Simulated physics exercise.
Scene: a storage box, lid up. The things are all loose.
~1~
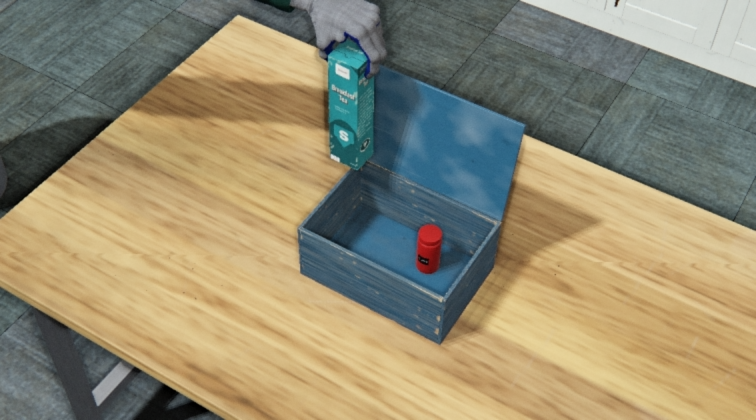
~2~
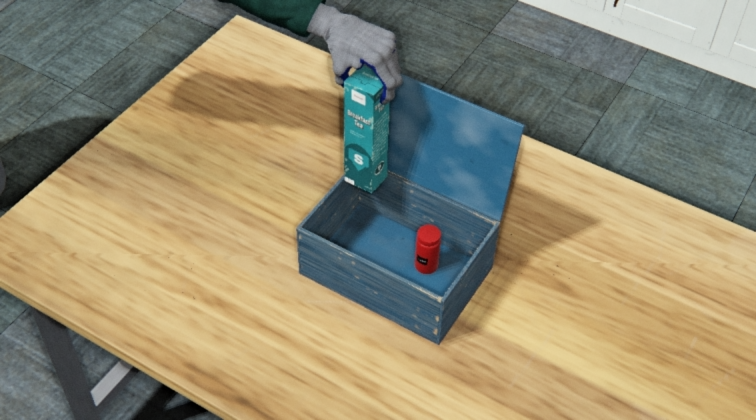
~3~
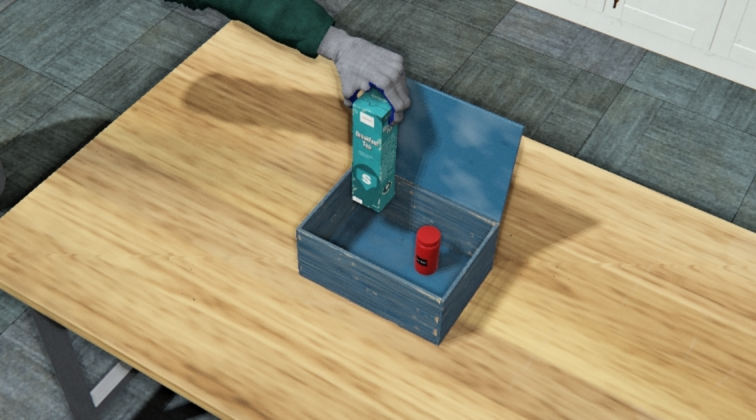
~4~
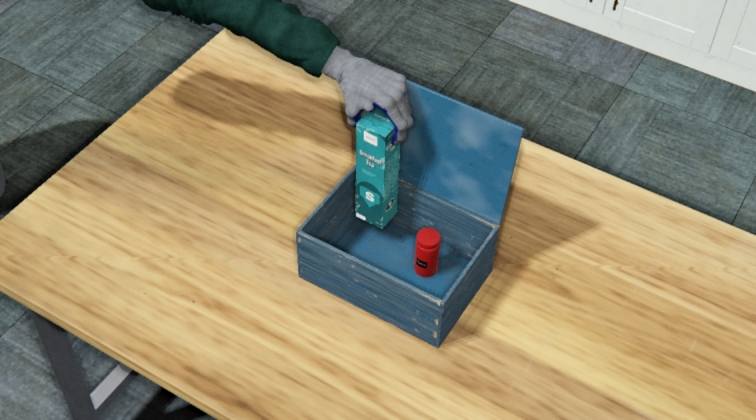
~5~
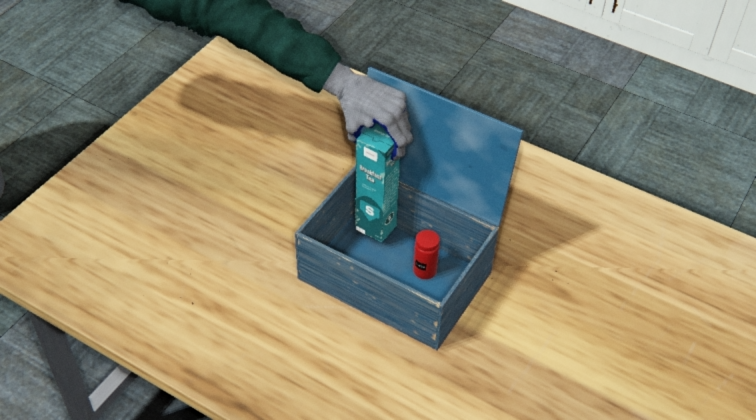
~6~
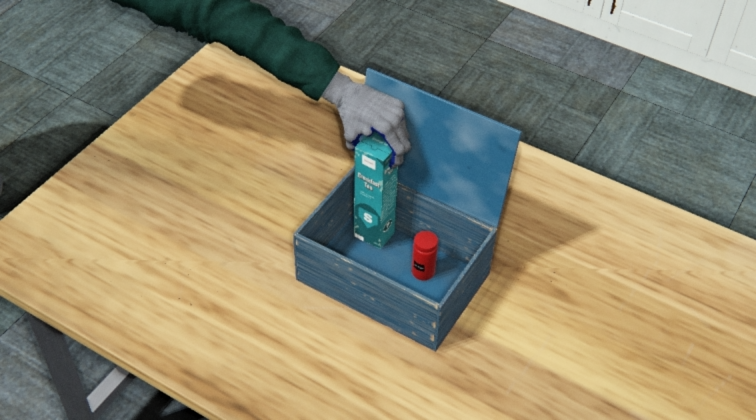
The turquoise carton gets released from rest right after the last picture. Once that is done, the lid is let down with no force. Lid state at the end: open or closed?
My prediction: Lid off the rim.
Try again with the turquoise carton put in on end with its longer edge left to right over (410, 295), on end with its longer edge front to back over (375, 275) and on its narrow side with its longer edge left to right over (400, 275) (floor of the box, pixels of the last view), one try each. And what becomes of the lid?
In the first case it will not close; in the second case it will not close; in the third case it closes.
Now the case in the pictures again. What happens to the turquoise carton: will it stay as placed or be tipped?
As it turns out, it changes its angle.
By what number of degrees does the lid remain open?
It comes to about 18°.
Then, 1.20 s on from there, lid starting down.
Then, 1.60 s on from there, lid 62° above the rim; turquoise carton turned 13° from how it was put near (368, 200).
Then, 1.80 s on from there, lid 41° above the rim; turquoise carton turned 30° from how it was put near (356, 215).
Then, 1.90 s on from there, lid 29° above the rim; turquoise carton turned 48° from how it was put near (346, 233).
In the end, lid 19° above the rim; toppled in the box, turquoise carton; red shaker unmoved. At the end, from the last picture's camera, turquoise carton near (349, 230).
